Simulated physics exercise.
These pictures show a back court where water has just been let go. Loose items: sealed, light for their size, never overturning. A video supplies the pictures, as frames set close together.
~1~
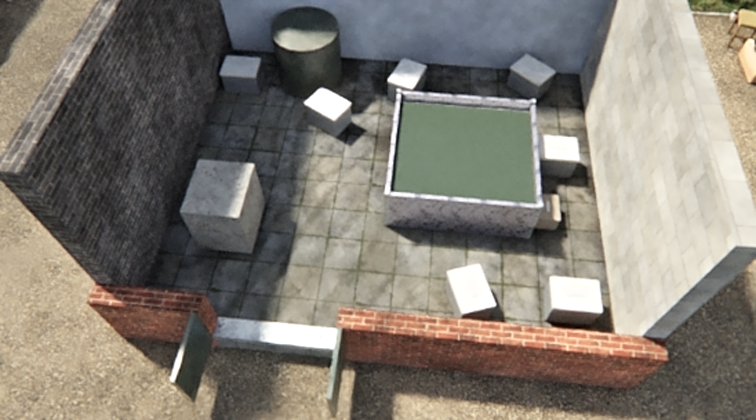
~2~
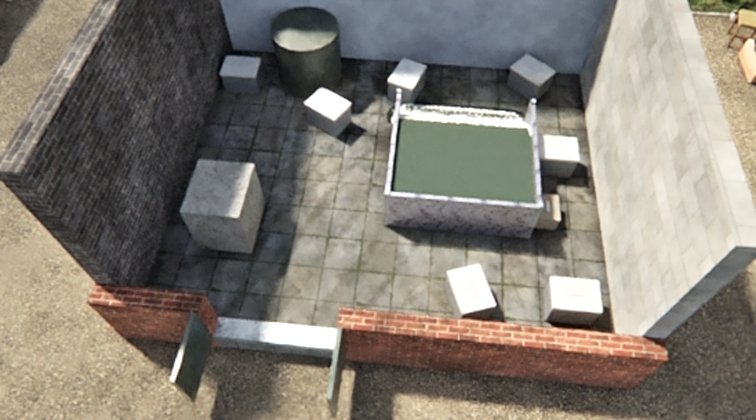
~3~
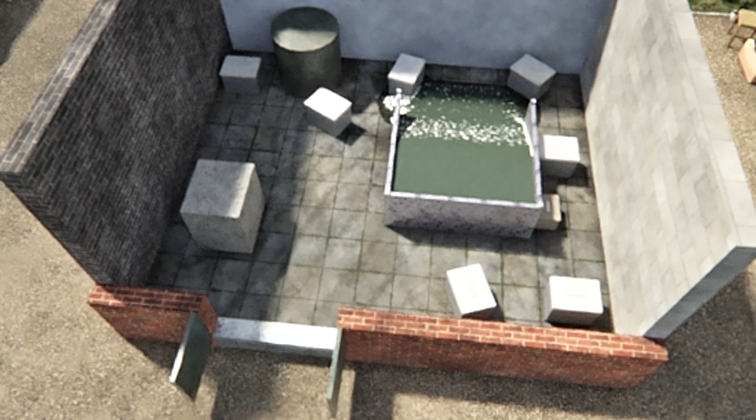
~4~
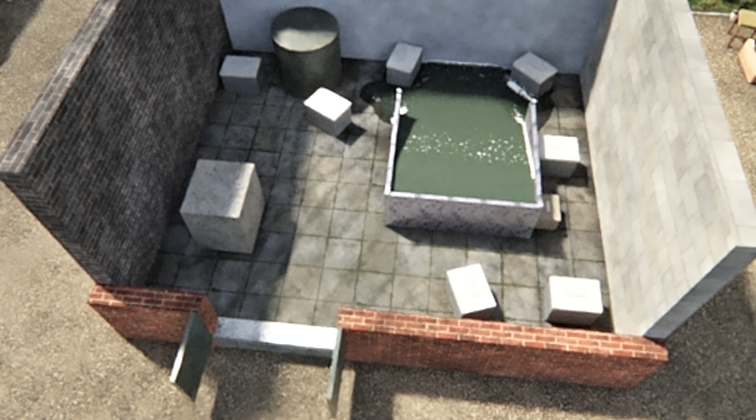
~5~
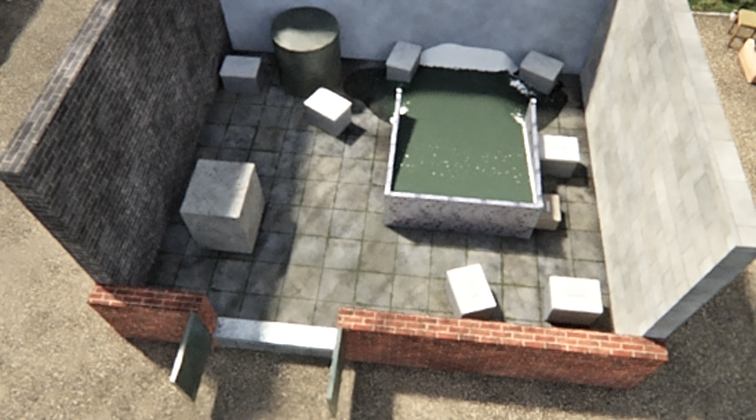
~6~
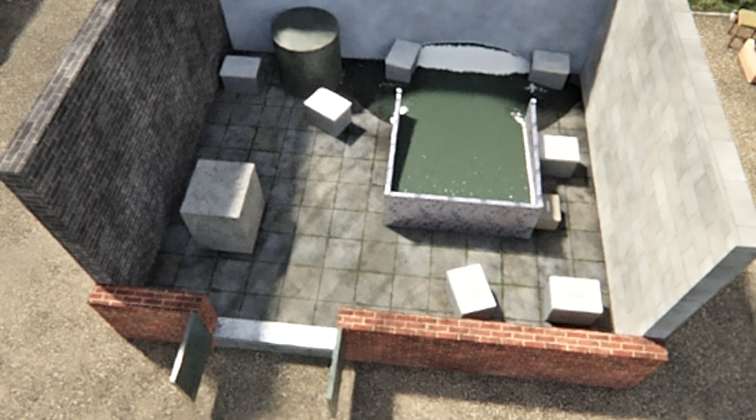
In a walled court, green water pours from a tank's back, shifting two pale blocks.
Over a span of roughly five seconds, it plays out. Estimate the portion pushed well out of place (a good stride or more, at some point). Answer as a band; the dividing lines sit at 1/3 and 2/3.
2/3 or more.
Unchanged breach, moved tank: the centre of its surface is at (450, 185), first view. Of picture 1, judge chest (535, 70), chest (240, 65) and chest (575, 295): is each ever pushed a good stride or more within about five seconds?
Far enough, Not far, Far enough.
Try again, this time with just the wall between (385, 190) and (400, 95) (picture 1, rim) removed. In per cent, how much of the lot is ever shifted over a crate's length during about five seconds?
Roughly 20 in a hundred.
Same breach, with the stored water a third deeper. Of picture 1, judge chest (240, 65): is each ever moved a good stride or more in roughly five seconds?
Fell short of it.
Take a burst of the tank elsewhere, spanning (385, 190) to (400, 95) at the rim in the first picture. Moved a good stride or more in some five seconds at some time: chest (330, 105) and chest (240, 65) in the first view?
Here's the pair: Made it that far, then made it that far.
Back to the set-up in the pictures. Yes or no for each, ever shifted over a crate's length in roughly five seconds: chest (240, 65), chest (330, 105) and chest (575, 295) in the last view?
In sequence: Fell short, covered the distance, covered the distance.
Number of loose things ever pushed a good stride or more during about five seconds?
The figure is 7.
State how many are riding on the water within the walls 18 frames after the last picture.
4.
A moment on, 2 of 8 are well off their spots; 2 afloat.
Next, 3 of 8 are well off their spots; 3 afloat.
Later, 5 of 8 are well off their spots; 4 afloat.
In the end, 7 of 8 are well off their spots, and 7 have been at some point; 5 afloat.
